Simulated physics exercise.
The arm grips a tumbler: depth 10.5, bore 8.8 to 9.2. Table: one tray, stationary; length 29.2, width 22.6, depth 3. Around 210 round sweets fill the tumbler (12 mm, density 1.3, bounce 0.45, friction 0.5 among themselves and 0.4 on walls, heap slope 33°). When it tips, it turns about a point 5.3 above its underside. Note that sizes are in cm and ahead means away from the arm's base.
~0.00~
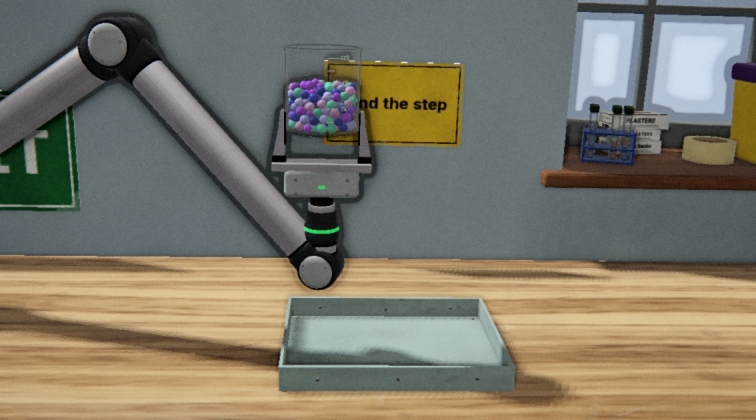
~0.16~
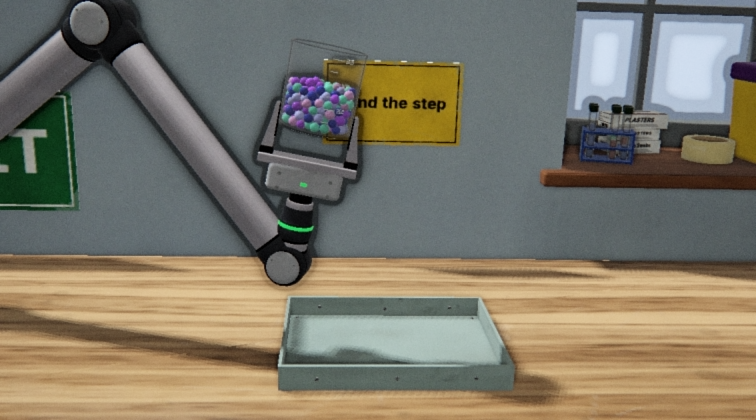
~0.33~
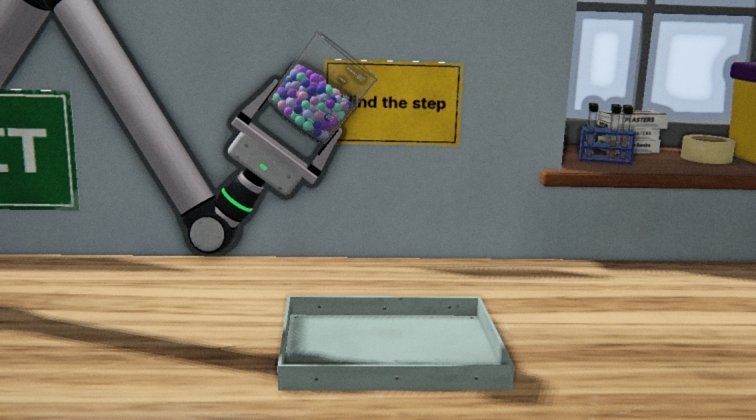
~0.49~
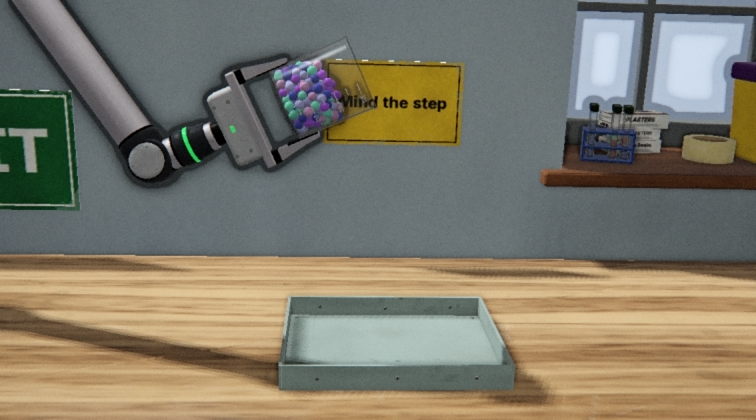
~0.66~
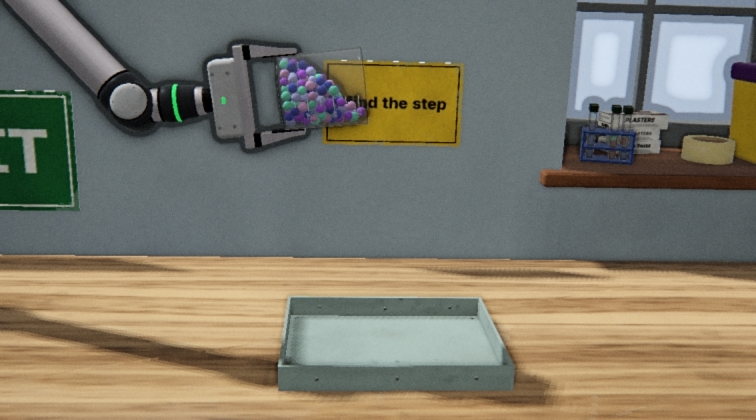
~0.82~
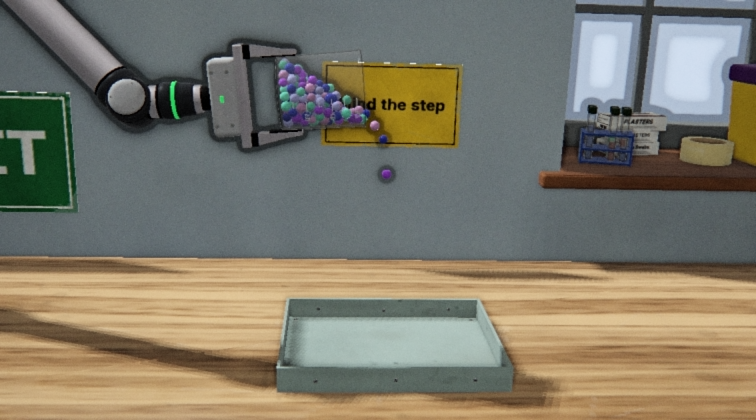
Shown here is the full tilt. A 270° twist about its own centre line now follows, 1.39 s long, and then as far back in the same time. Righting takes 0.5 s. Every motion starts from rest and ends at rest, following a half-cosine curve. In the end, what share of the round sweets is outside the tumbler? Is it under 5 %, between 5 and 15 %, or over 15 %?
Over 15 %.
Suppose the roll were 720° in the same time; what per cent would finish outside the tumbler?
In that case it would be around 70 percent.
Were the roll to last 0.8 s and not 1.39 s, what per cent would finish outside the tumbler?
In that case roughly 45 percent.
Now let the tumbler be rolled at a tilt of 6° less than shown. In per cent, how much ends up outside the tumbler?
It comes to around 35 percent.
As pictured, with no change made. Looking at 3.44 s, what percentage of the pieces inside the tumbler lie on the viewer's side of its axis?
Roughly 70 in every hundred.
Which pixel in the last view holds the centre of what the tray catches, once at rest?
I'd place it near (424, 346) in the last picture.
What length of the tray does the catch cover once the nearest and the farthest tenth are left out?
Length of tray covered: Approx. 18 cm.
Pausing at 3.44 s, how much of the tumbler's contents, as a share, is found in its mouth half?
It comes to around 40 per cent, more or less.
After 2.13 s, tipped 85°, highest piece 39 above the table; 147 in the tumbler, 55 in the tray, 2 on the table or floor, 7 in flight or on a rim.
After 3.44 s, tipped 85°, highest piece 38 above the table; 100 in the tumbler, 99 in the tray, 3 on the table or floor, 9 in flight or on a rim.
After 4.30 s, upright, highest piece 37 above the table; 109 in the tray, 98 in the tumbler, 4 on the table or floor.
After 5.00 s, upright, highest piece 37 above the table; 109 in the tray, 98 in the tumbler, 4 on the table or floor.
At rest, 109 in the tray, 98 in the tumbler, 4 on the table or floor. That is 54 % outside the tumbler.
